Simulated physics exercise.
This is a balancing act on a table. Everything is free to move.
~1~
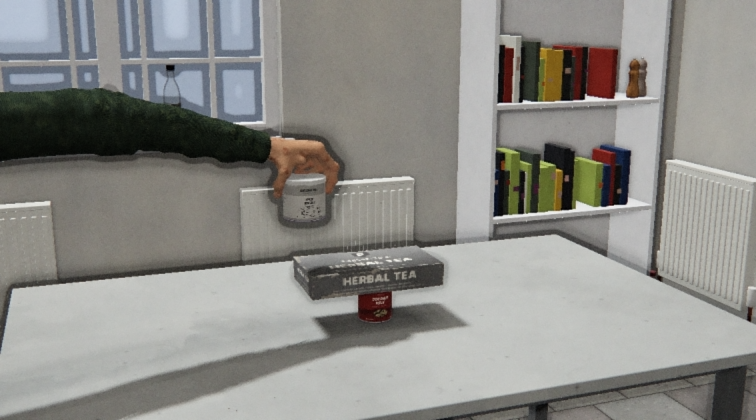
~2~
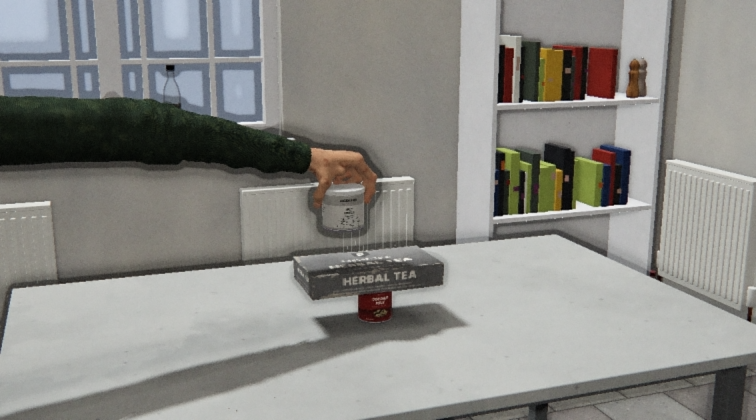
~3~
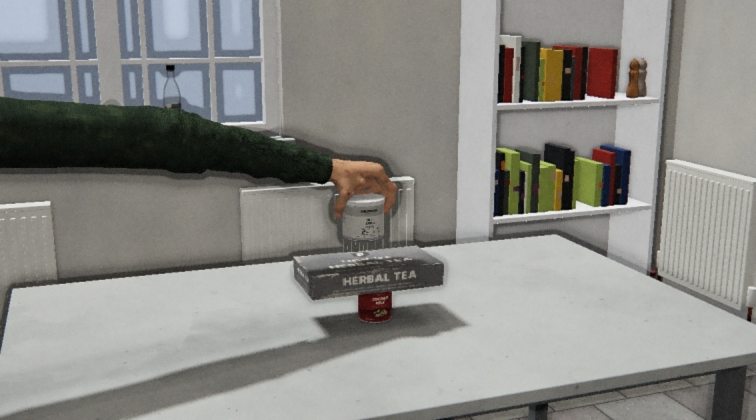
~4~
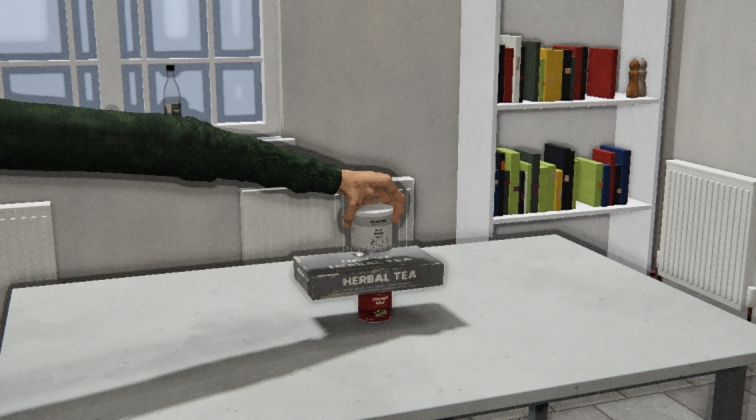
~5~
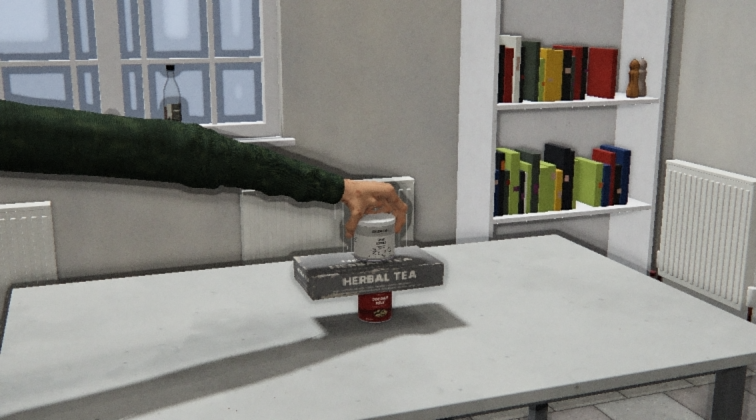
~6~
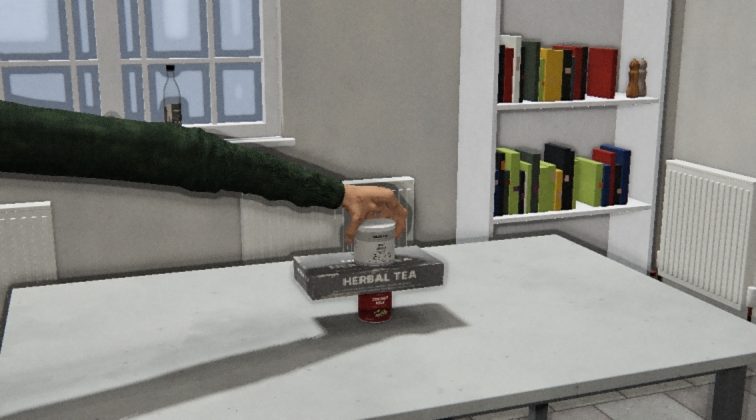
On a pale table, a green-sleeved arm carried a white tin to the right above a grey herbal tea box balanced on a red tin, then lowered it onto the box.
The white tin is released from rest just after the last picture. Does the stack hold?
In the end the stack holds.
Then, 0.50 s after the last picture, nothing has stirred.
Then, 1.30 s after the last picture, white tin resting near (374, 242).
At rest, all 3 in place. Seen from the same camera at the end, white tin near (375, 242). The stack stays up.
